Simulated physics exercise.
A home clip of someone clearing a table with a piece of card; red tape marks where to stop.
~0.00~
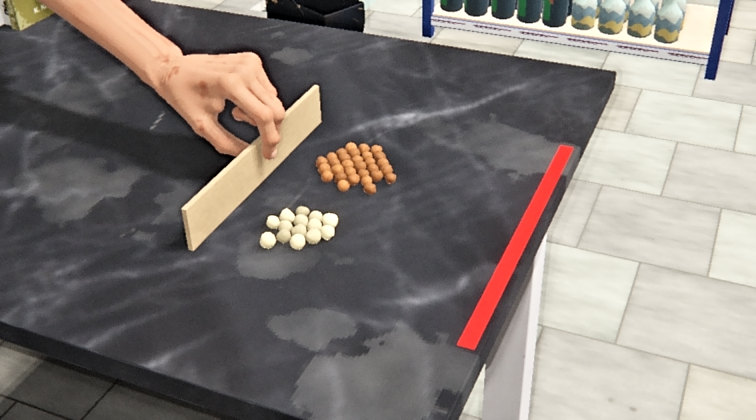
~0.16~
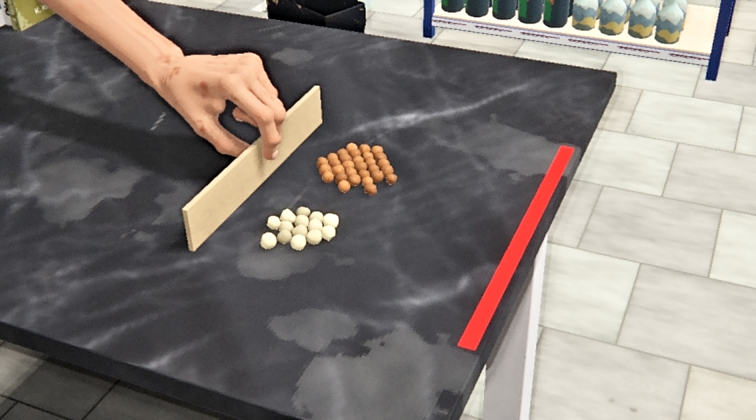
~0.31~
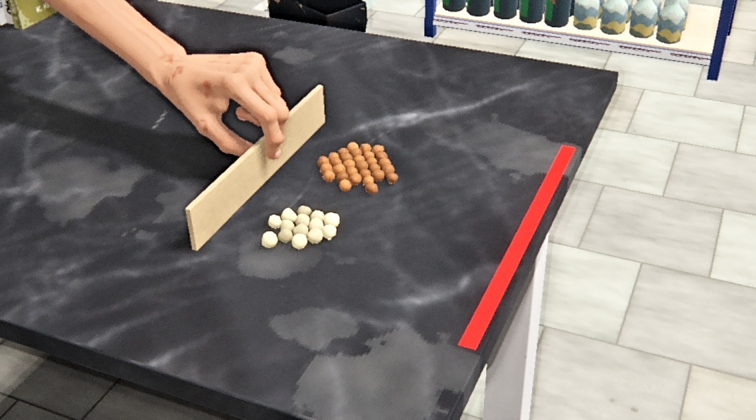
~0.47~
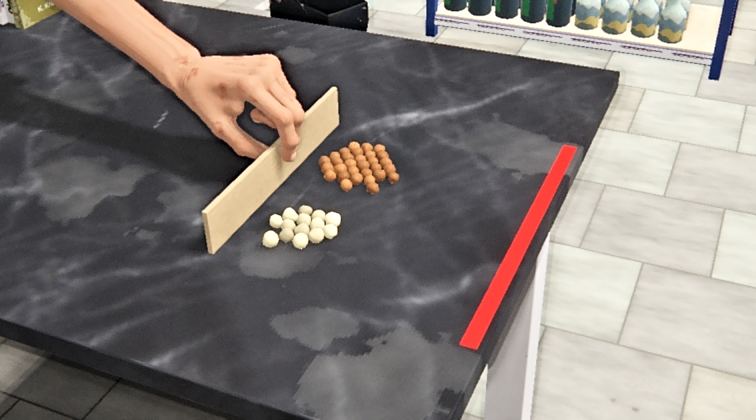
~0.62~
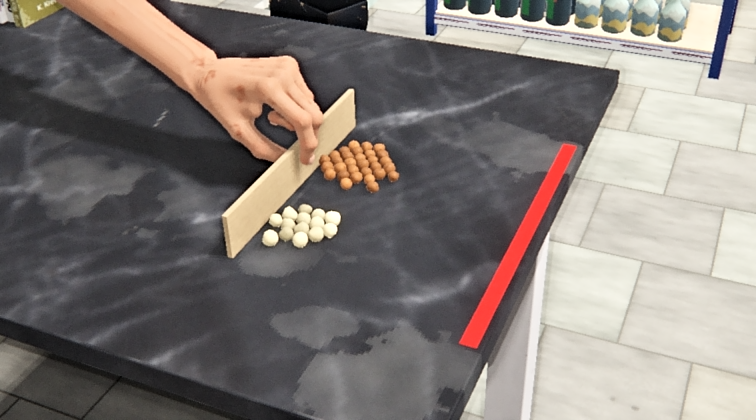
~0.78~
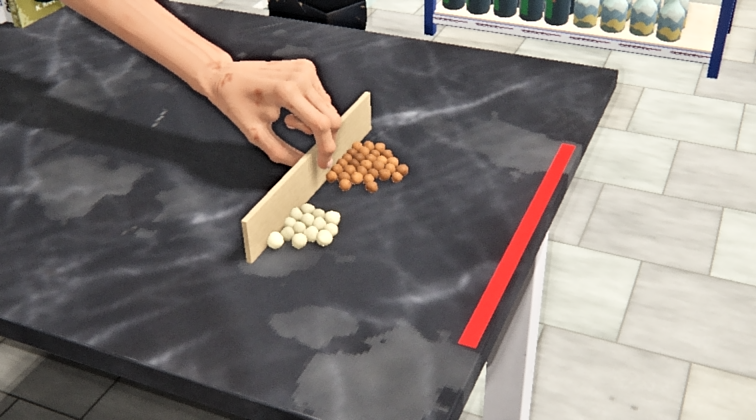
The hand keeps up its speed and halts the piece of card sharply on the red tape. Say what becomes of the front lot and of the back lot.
The front lot tumbles over the end, in part at least and the back lot tumbles over the end, in part at least.
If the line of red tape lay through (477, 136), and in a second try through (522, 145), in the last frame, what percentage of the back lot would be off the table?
Near 0 % and 10 %.
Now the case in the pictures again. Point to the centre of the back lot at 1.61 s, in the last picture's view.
Around (457, 182).
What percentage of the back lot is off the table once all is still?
Near 100 %.
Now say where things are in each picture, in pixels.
Piece of card (198, 218), at rest; red tape (563, 155), right by the edge; edge at (536, 240); front lot (301, 222), a few macadamia nuts; back lot (360, 167), some hazelnuts, in the first frame.
Piece of card (199, 219), at rest; back lot (361, 168), in the second frame.
Piece of card (202, 218); front lot (303, 221), in the third frame.
Piece of card (218, 221); back lot (363, 167), in the fourth frame.
Piece of card (238, 225); front lot (304, 220), in the fifth frame.
Piece of card (257, 230); red tape (565, 153); edge at (537, 239); front lot (300, 229), roughly a third pushed along; back lot (366, 166), roughly half pushed along, in the sixth frame.
By 1.61 s, piece of card still moving, near (421, 172); front lot all on the table, its front near (437, 260); back lot all on the table, its front near (499, 185).
By 2.47 s, piece of card stopped at the red tape; front lot roughly half over the edge; back lot roughly two thirds over the edge.
By 2.75 s, piece of card stopped at the red tape; front lot every one over the edge; back lot every one over the edge.
When it is over (3.0 s), piece of card stopped at the red tape; front lot every one over the edge; back lot every one over the edge.
